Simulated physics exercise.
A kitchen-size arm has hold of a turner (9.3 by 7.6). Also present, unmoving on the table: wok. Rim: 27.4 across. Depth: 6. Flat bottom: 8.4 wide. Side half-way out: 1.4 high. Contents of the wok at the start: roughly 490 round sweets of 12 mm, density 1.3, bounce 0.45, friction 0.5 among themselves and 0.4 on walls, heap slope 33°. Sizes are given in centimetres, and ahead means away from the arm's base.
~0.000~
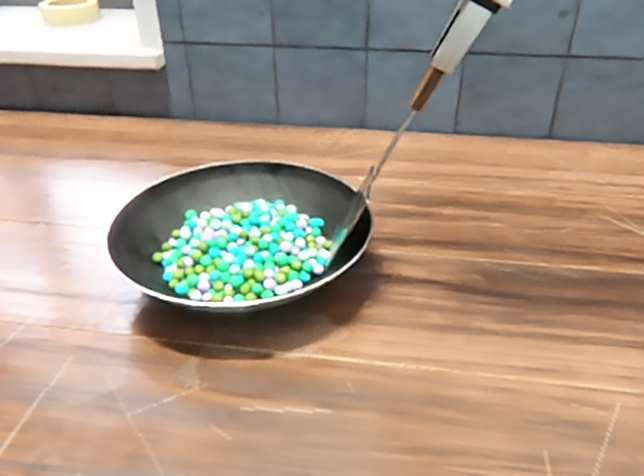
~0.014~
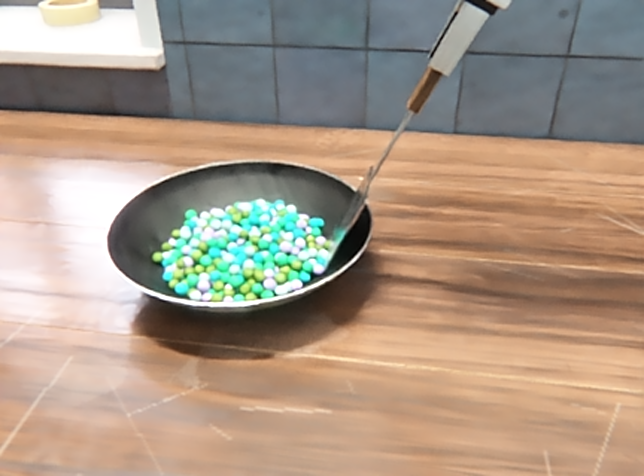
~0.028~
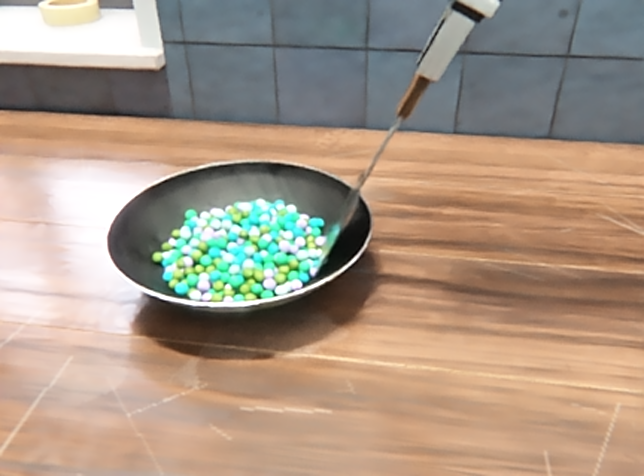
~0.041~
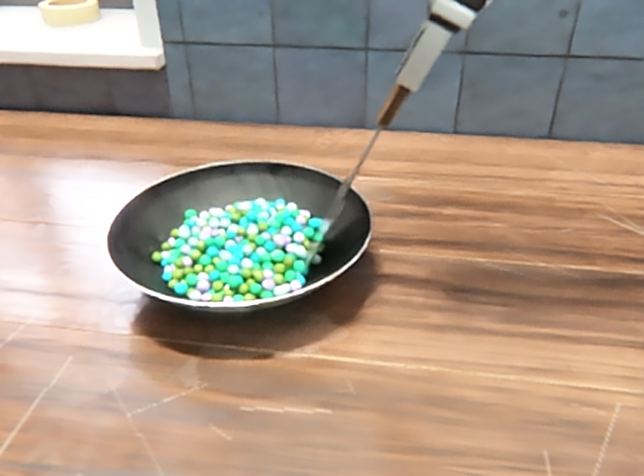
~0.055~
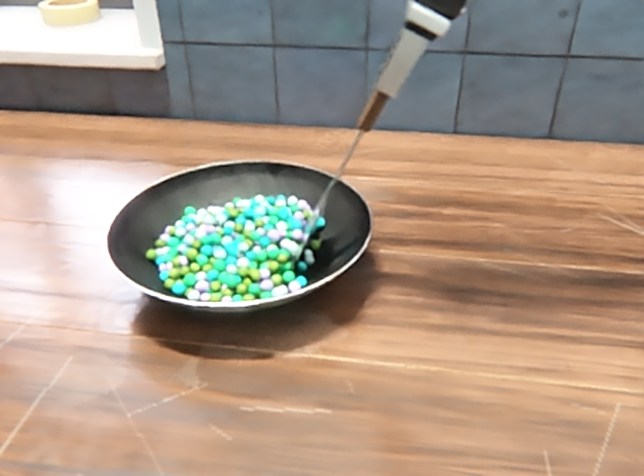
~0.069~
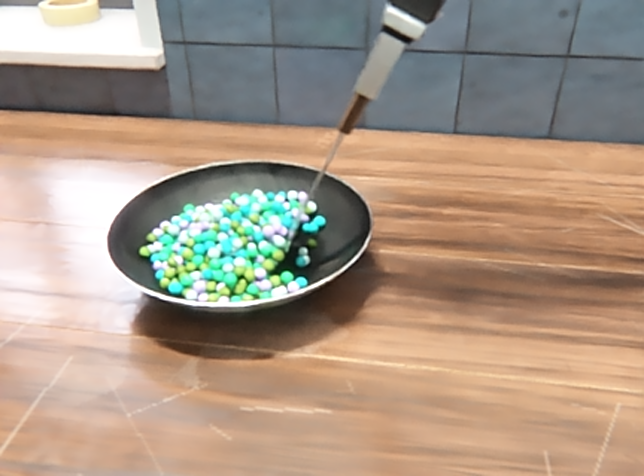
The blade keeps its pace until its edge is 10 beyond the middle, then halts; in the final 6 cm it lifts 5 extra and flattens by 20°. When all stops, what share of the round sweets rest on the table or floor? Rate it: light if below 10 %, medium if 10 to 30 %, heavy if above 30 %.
Rating: Heavy.
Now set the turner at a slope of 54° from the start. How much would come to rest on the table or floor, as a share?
Then roughly 40 percent.
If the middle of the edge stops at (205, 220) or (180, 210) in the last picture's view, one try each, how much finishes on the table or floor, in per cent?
First try about 10 percent, second about 25 percent.
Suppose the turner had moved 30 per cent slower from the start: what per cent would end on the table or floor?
In that case, close to 30 per cent.
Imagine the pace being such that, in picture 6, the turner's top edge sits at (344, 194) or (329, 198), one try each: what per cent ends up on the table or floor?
Try one roughly 25 per cent; try two roughly 35 per cent.
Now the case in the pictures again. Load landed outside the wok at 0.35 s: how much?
15 per cent.
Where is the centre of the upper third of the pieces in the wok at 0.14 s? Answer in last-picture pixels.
Roughly pixel (176, 217).
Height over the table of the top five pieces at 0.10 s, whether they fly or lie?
I'd put them at about 7 centimetres above the table.
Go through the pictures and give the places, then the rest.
Turner top edge at (371, 182), sloping 65°; upper third of the load around (246, 238), from x 160 to 330, top at y 205; 487 in the wok, in the first frame.
Turner top edge at (369, 183), sloping 65°; upper third of the load around (246, 238), from x 160 to 330, top at y 205, in the second frame.
Turner top edge at (359, 188), sloping 65°; upper third of the load around (247, 239), from x 160 to 325, top at y 205, in the third frame.
Turner top edge at (343, 194), sloping 65°; upper third of the load around (247, 237), from x 160 to 320, top at y 205, in the fourth frame.
Turner top edge at (325, 198), sloping 65°; upper third of the load around (243, 235), from x 150 to 320, top at y 200, in the fifth frame.
Turner top edge at (308, 200), sloping 65°; upper third of the load around (239, 232), from x 145 to 320, top at y 195; 487 in the wok, in the sixth frame.
By 0.10 s, sloping 65°, highest piece 8 above the table; 487 in the wok.
By 0.14 s, sloping 60°, highest piece 8 above the table; 486 in the wok, 1 on the blade or in flight.
By 0.35 s, sloping 45°, highest piece 23 above the table; 274 in the wok, 71 on the table or floor, 142 on the blade or in flight.
By 1.40 s, sloping 45°, highest piece 4 above the table; 274 in the wok, 213 on the table or floor.
Final count, 274 in the wok, 213 on the table or floor. That is 44 % on the table or floor.
